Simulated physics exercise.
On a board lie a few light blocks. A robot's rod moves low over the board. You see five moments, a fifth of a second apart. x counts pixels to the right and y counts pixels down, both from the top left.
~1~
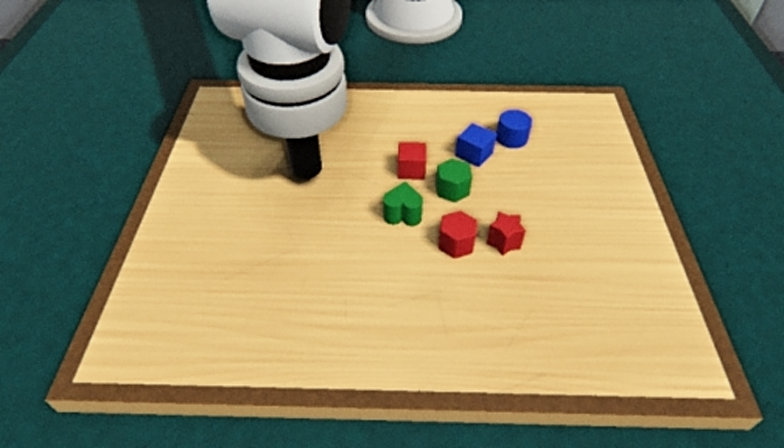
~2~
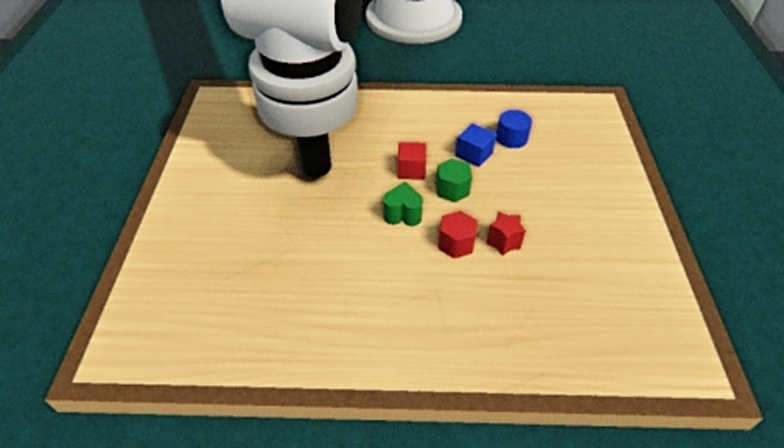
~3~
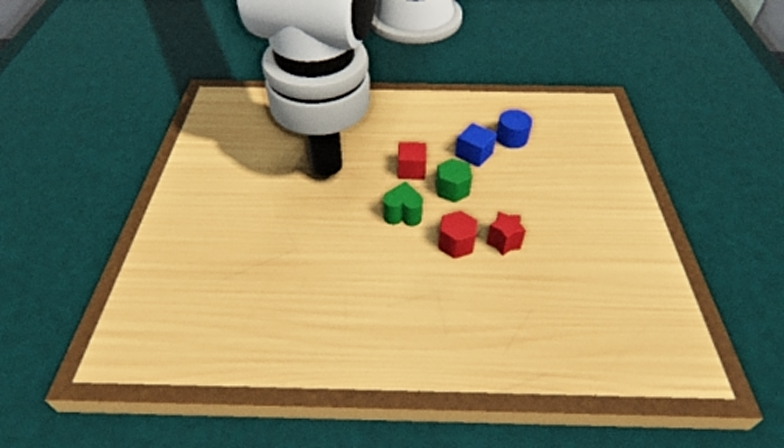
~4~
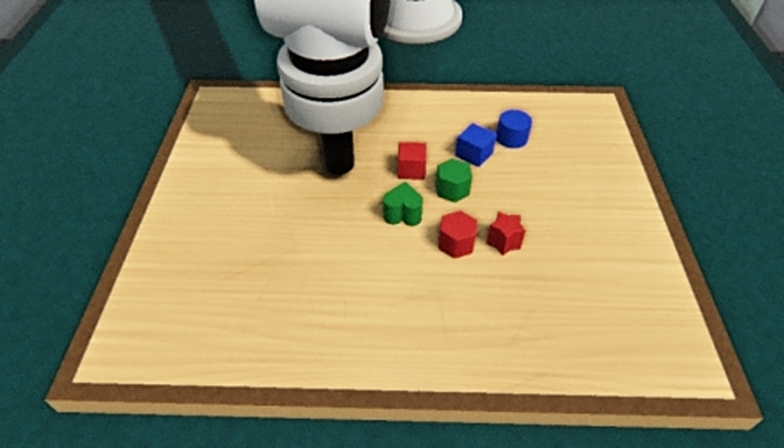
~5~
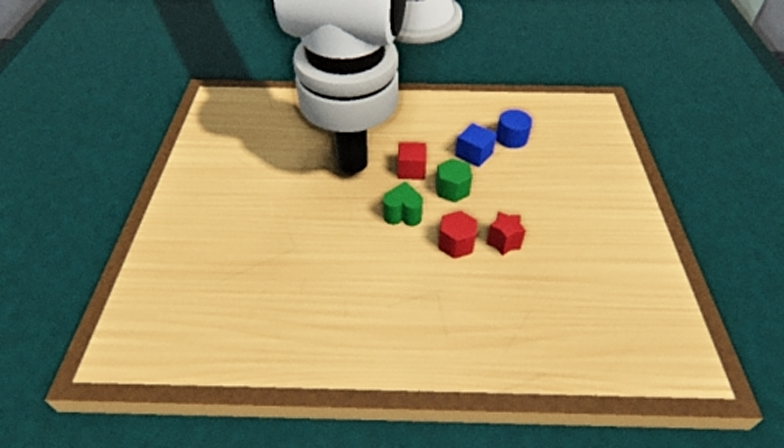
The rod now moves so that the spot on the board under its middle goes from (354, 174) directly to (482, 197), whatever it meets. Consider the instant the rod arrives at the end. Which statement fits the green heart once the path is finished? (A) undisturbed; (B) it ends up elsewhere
That would be A.
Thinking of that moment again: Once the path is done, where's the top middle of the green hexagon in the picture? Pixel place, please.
My prediction: (520, 184).
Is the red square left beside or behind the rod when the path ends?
Final answer: Yes.
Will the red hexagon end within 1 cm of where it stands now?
The answer is yes.
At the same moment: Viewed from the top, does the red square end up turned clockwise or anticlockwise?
From overhead, anticlockwise.
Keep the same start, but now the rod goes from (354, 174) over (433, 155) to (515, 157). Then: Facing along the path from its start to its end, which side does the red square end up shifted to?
Shifts right.
The first path, step by step. One third of the way, rod at (396, 171); red square at (420, 149), turned 25° anticlockwise.
Two thirds of the way, rod at (440, 179); red square at (434, 148), turned 75° anticlockwise; green hexagon at (475, 174).
At the end, rod at (484, 187); green heart in place; red square at (434, 148), turned 75° anticlockwise; green hexagon at (520, 184), turned 15° clockwise; red hexagon in place.
